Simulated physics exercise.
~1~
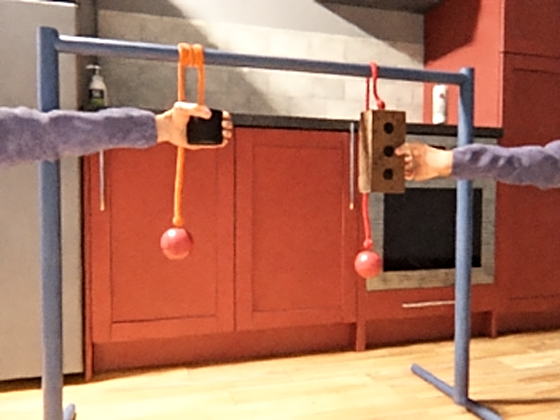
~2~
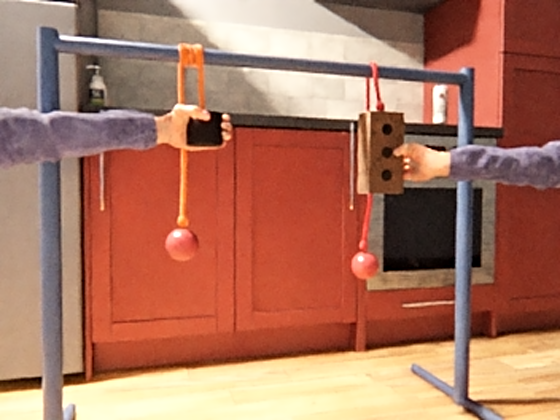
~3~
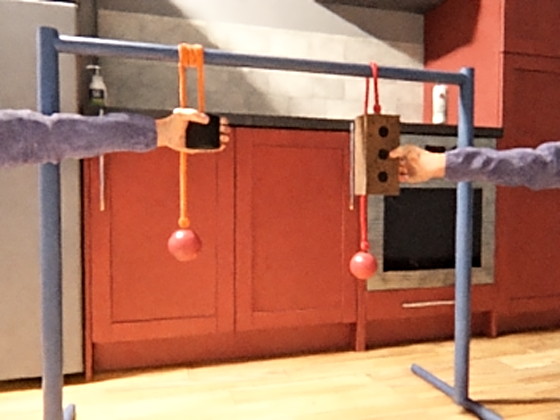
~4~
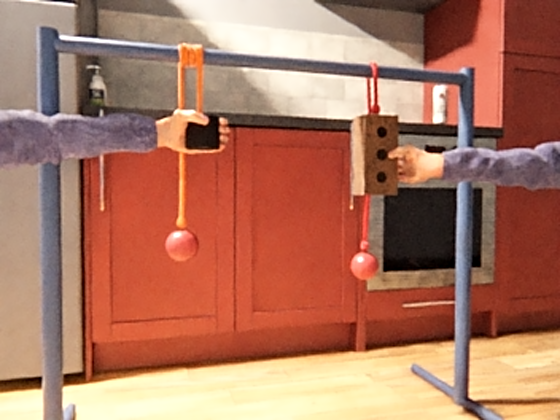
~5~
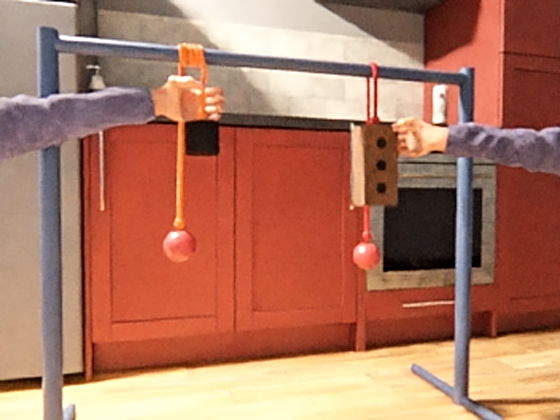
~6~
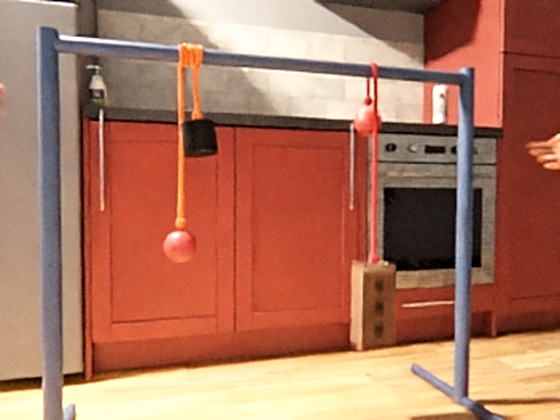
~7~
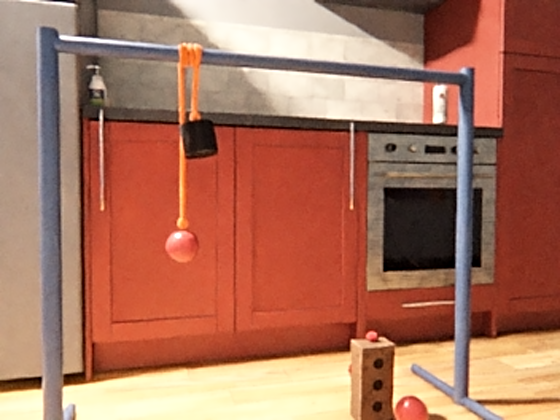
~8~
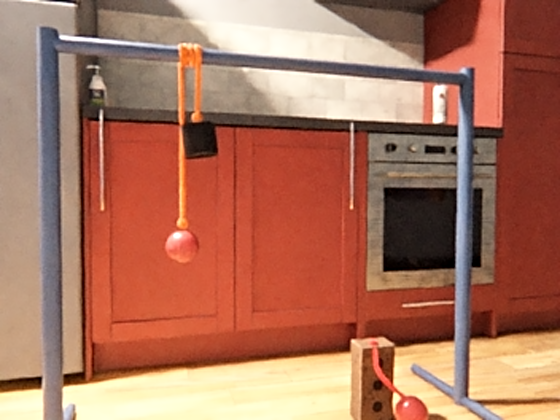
A still view from the front shows a kitchen with red cabinets, an oven and a pale wooden floor, with a blue rail frame standing before them. An orange rope on the left and a red rope on the right hang over the rail, each with a red ball at one end. Two hands hold a small black object on the left and a brown brick with holes on the right. The hands let go and draw back, and the brick drops as its ball rises toward the rail. The red rope comes off, leaving brick and ball on the floor, while the black object stays hanging.
